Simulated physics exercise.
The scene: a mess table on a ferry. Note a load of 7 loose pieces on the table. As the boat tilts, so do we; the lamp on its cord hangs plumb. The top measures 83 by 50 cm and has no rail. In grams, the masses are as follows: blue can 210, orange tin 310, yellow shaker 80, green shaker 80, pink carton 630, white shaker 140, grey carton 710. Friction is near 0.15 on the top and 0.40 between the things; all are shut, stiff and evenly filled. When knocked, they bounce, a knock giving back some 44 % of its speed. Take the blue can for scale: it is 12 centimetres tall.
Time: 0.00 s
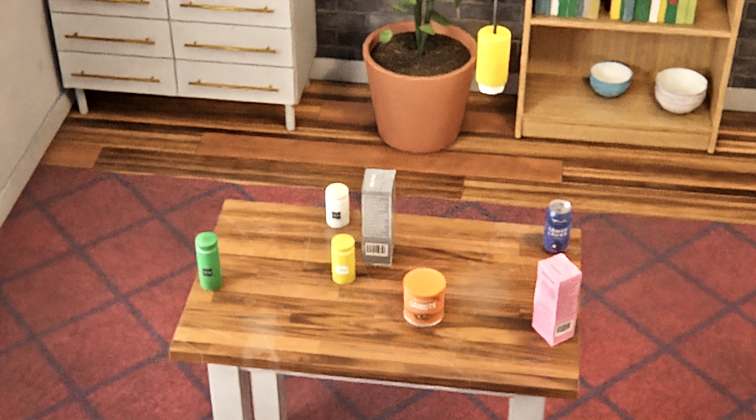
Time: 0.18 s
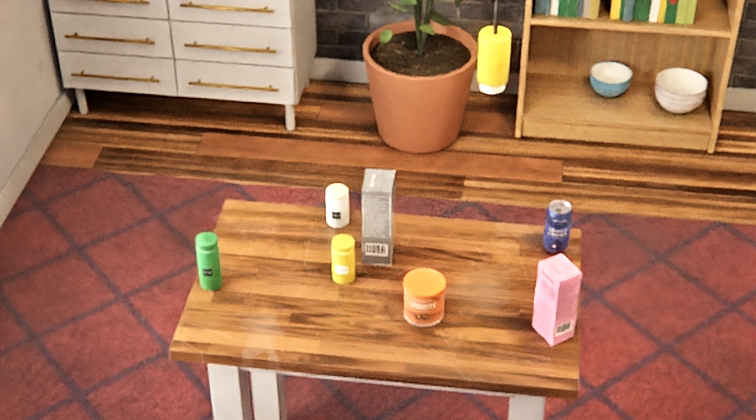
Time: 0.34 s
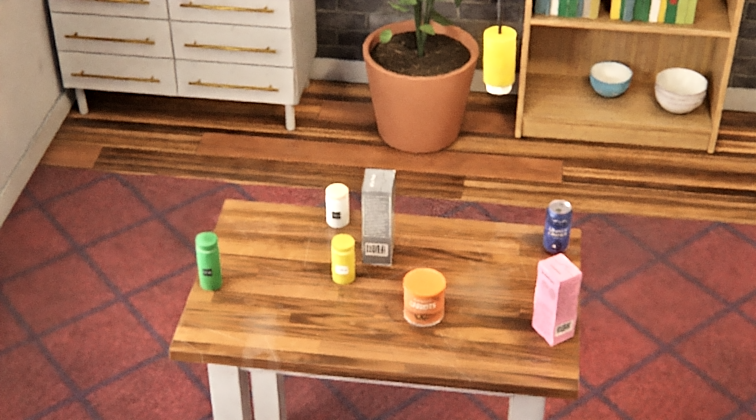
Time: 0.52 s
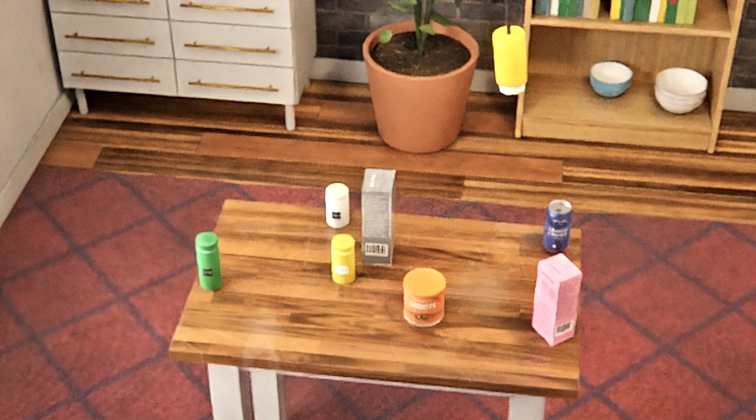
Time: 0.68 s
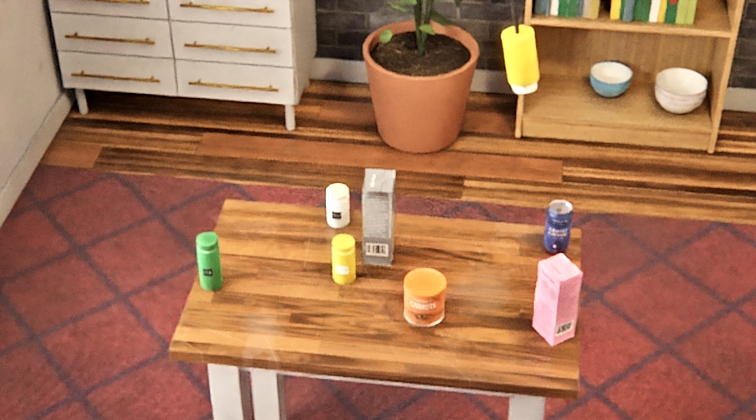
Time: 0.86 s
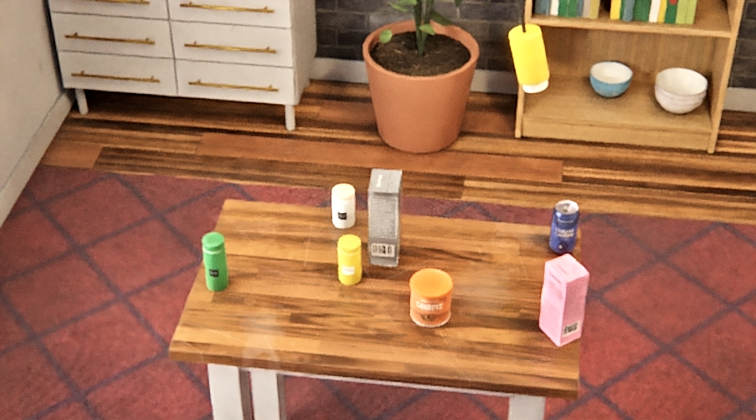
To begin with, seven containers stand still on a wooden table while a yellow lamp hangs on its cord in front of a potted plant and shelves. The lamp then swings steadily to the right, leaning more and more, and lastly all the containers shift very slightly right, still upright.
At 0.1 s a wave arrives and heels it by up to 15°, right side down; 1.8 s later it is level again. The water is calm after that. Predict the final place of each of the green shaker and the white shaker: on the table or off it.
Final places: Green shaker on the table; white shaker on the table.
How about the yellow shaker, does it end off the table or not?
The yellow shaker is still on the table.
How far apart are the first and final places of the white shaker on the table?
Start to finish, roughly 46 cm.
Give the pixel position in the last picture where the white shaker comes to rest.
Near (535, 222).
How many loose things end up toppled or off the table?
The count is 4.
After 1.26 s, heel 12°, right side down; blue can and pink carton now off the table; green shaker moved 16 cm near (280, 268); white shaker moved 16 cm near (405, 211).
After 1.46 s, heel 7°, right side down; green shaker moved 27 cm near (332, 273); white shaker moved 27 cm near (454, 215); grey carton moved 28 cm.
After 1.76 s, heel 1°, right side down; orange tin now off the table; green shaker moved 42 cm near (400, 279); white shaker moved 42 cm near (518, 221).
After 2.16 s, boat level; grey carton now off the table; green shaker moved 46 cm near (418, 280); white shaker moved 46 cm near (535, 222).
In the end (2.6 s), off the table, blue can, orange tin, pink carton and grey carton; not toppled but over 5 cm from the start, yellow shaker, green shaker and white shaker. In the last view, green shaker near (418, 280), white shaker near (535, 222).
